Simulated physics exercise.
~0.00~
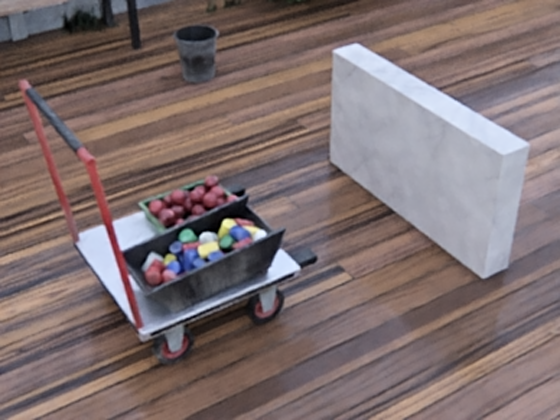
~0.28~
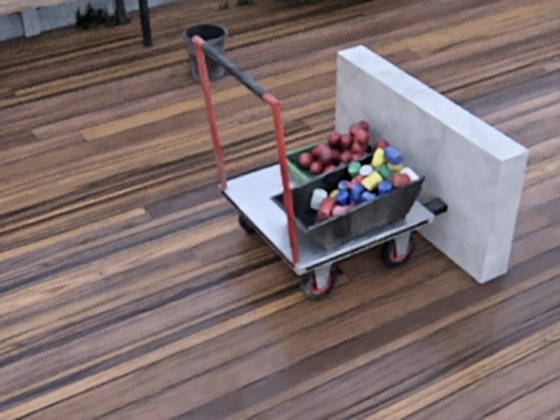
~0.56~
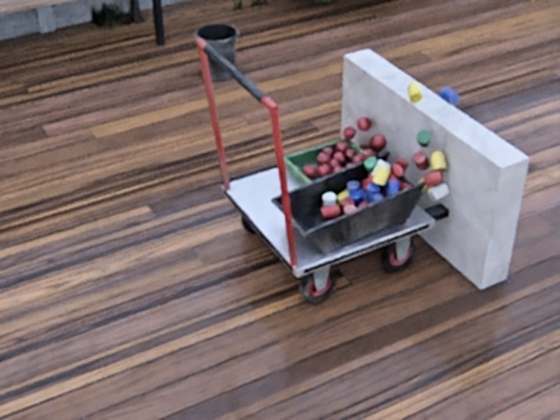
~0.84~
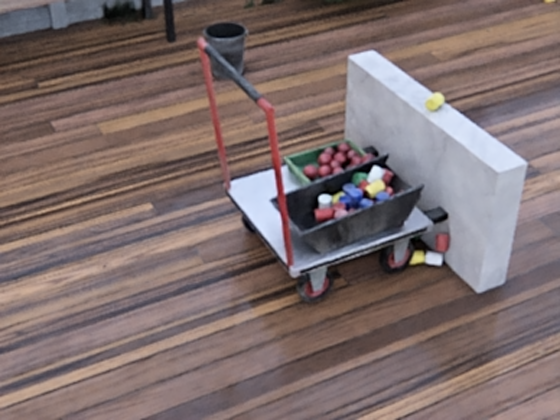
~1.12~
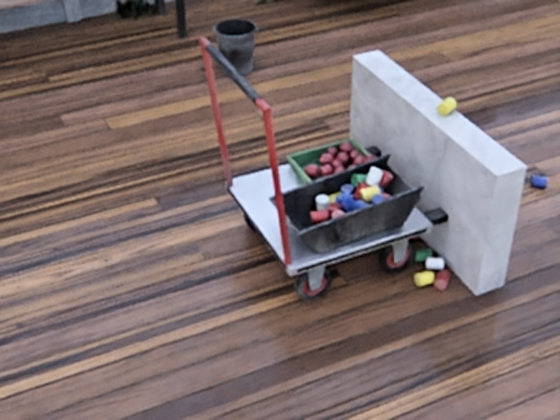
A trolley rolls right into a pale wall, and some jars fly out and scatter.
